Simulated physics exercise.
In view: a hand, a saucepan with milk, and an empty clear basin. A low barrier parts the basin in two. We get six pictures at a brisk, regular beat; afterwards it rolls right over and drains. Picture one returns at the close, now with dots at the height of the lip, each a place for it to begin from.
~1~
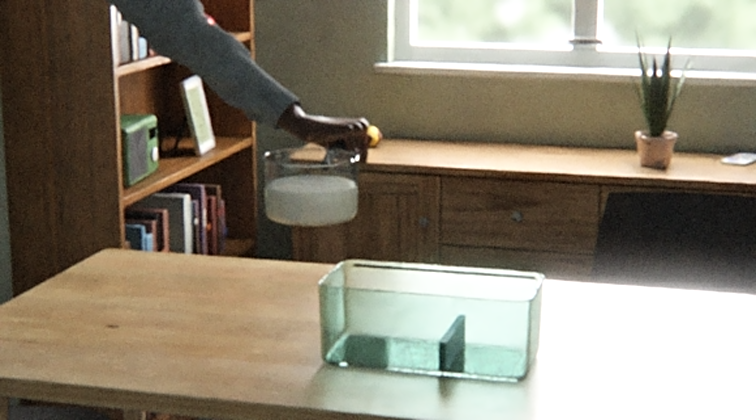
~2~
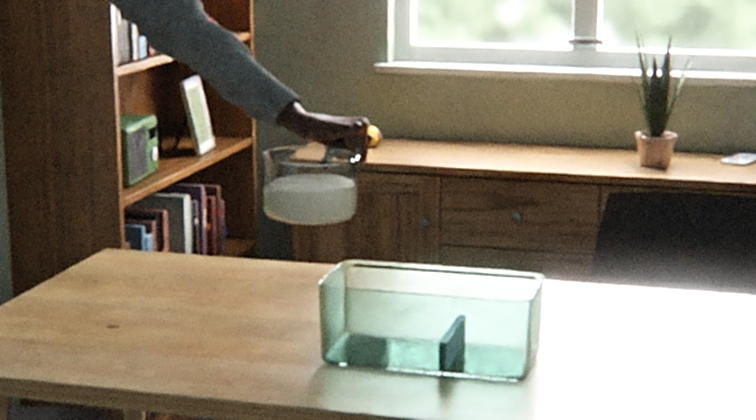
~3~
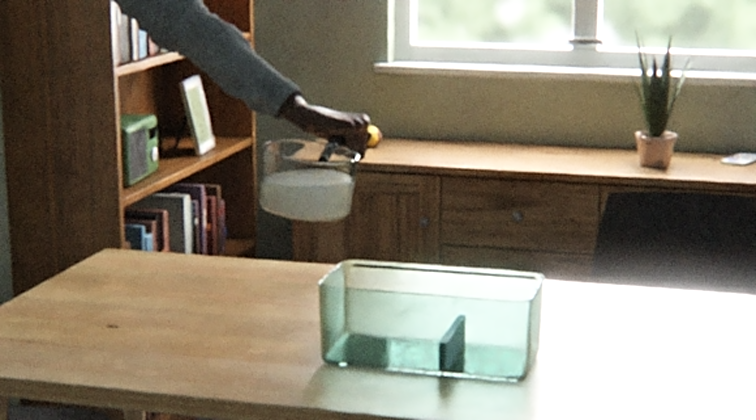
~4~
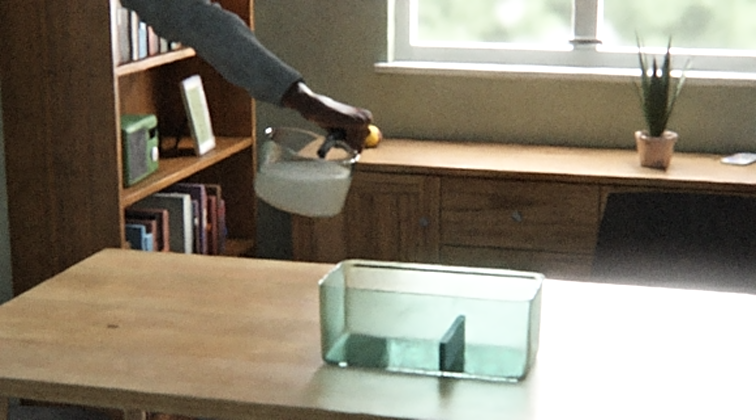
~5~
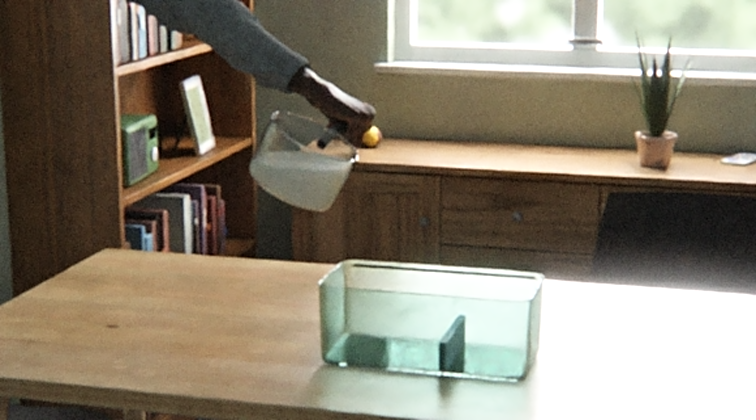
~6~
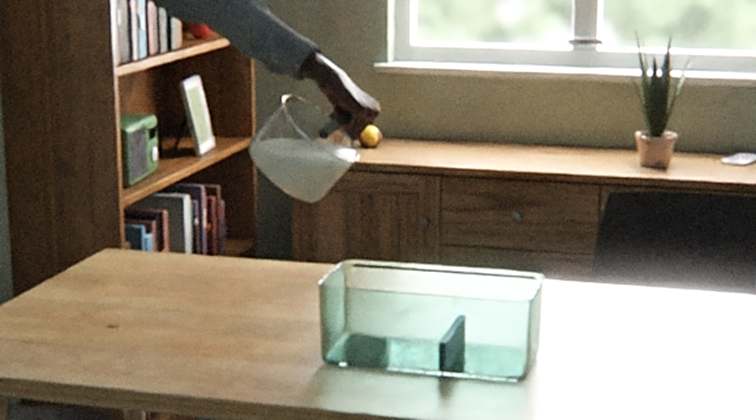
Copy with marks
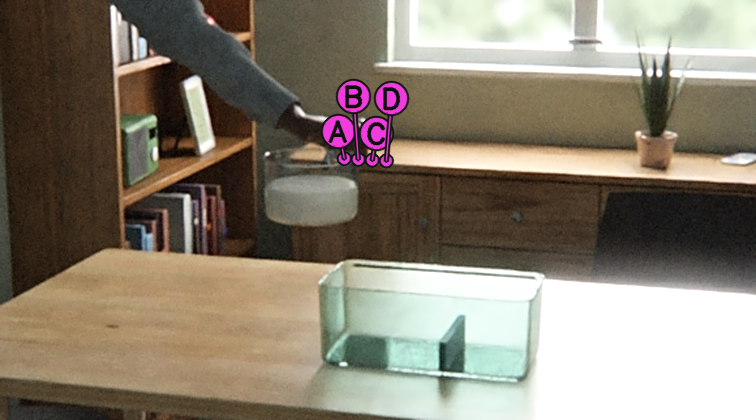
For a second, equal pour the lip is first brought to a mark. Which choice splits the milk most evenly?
The best place is C.
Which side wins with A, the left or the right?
The left side.
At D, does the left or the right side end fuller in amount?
The right one.
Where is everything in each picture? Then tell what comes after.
In the first picture, upright, lip at (355, 159); basin from (322, 362) to (528, 381); top of the wall at (453, 327); nothing has left yet.
In the second picture, upright, lip at (355, 159); nothing has left yet.
In the third picture, tipped about 7°, lip at (355, 159); nothing has left yet.
In the fourth picture, tipped about 16°, lip at (355, 159); nothing has left yet.
In the fifth picture, tipped about 27°, lip at (355, 159); nothing has left yet.
In the sixth picture, tipped about 40°, lip at (355, 159); nothing has left yet.
In magenta, A at (344, 158); B at (358, 159); C at (372, 160); D at (386, 160).
If A is chosen, about 93 % ends left of the wall and 5 % right of it.
If B is chosen, about 89 % ends left of the wall and 8 % right of it; 3 % is lost outside.
If C is chosen, about 54 % ends left of the wall and 43 % right of it; 3 % is lost outside.
If D is chosen, about 14 % ends left of the wall and 84 % right of it.
